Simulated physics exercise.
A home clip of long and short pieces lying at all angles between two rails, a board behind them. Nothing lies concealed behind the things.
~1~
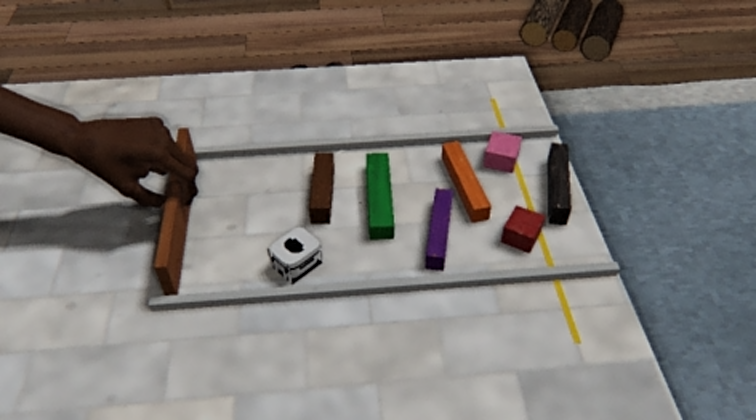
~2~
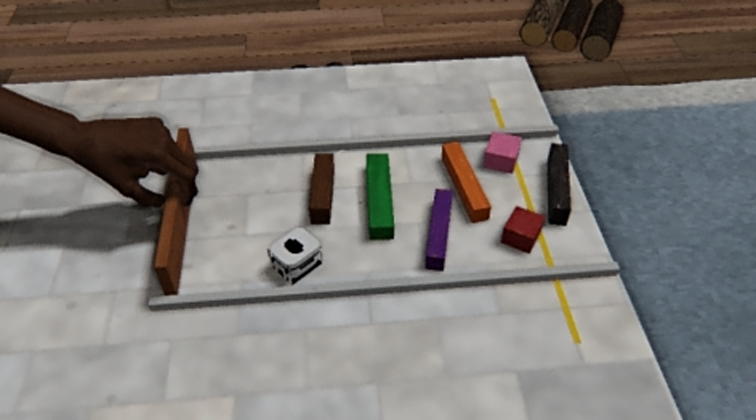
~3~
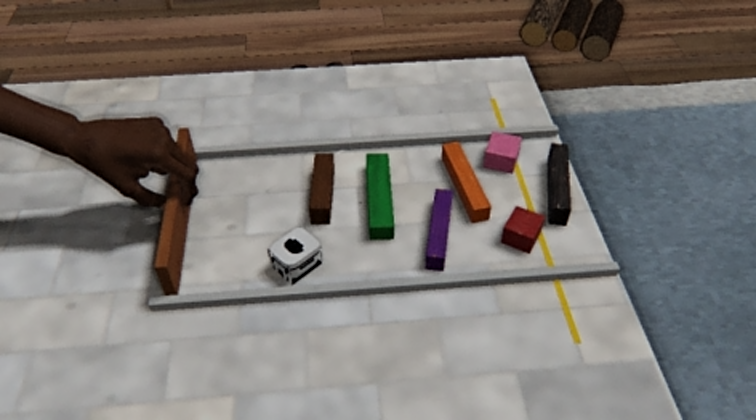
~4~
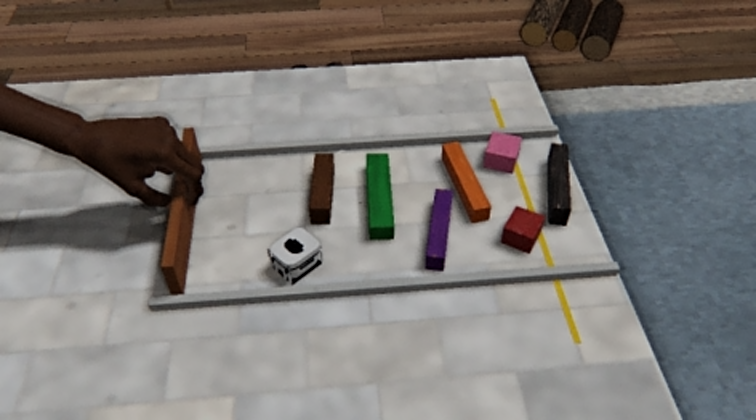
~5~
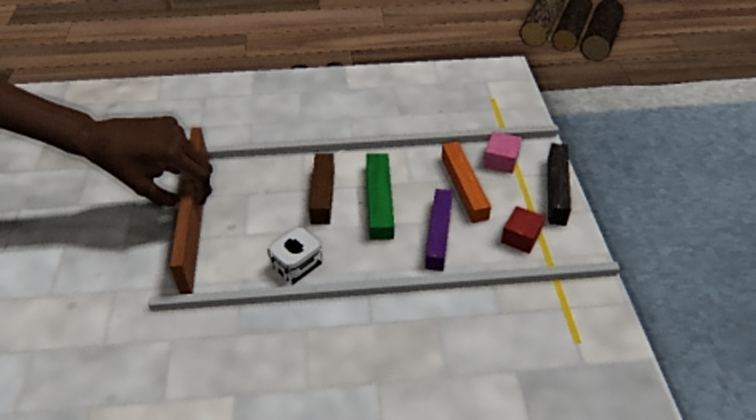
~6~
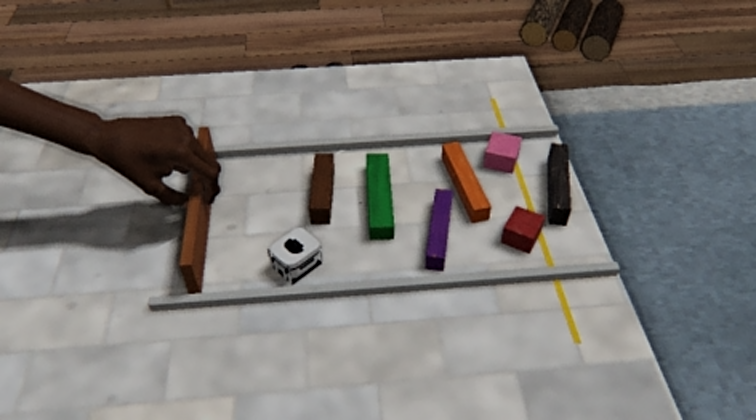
In this clip, a hand holds an upright wooden board behind coloured blocks, bars and a white case lying between two rails; after staying still at first, the hand slides the board slightly right while the other pieces remain motionless.
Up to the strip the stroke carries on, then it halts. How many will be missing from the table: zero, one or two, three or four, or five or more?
The number gone is middling: Three or four.
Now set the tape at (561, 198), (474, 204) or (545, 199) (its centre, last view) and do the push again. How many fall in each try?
Respectively, 6, 0 and 5.
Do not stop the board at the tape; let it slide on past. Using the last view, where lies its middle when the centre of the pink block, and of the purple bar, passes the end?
(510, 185) and (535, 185), roughly.
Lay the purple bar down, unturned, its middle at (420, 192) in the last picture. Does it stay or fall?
In the end it hangs on.
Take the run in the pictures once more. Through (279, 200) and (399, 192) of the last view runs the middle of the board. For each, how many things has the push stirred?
Moved so far: 1, then 4.
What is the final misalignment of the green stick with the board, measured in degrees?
The angle is about 0 degrees.
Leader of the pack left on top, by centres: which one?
That would be the purple bar.
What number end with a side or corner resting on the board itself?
Looks like 2 of them, all told.
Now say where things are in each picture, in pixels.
The first frame shows black bar (559, 182); pink block (503, 152); red block (523, 229); board (178, 207); tape (528, 200).
The second frame shows pink block (503, 153); white case (296, 256).
The third frame shows red block (523, 229); green stick (379, 195).
The fourth frame shows black bar (559, 183); board (184, 207).
The fifth frame shows pink block (503, 153); orange bar (465, 181).
The sixth frame shows black bar (559, 183); pink block (503, 153); red block (523, 229); board (200, 206); tape (528, 200).
Early on, none off yet; black bar at rest near (559, 183); pink block at rest near (503, 153); red block at rest near (523, 229).
Finally, the number that fall off is three or four; lost, orange bar, red block, pink block and black bar.
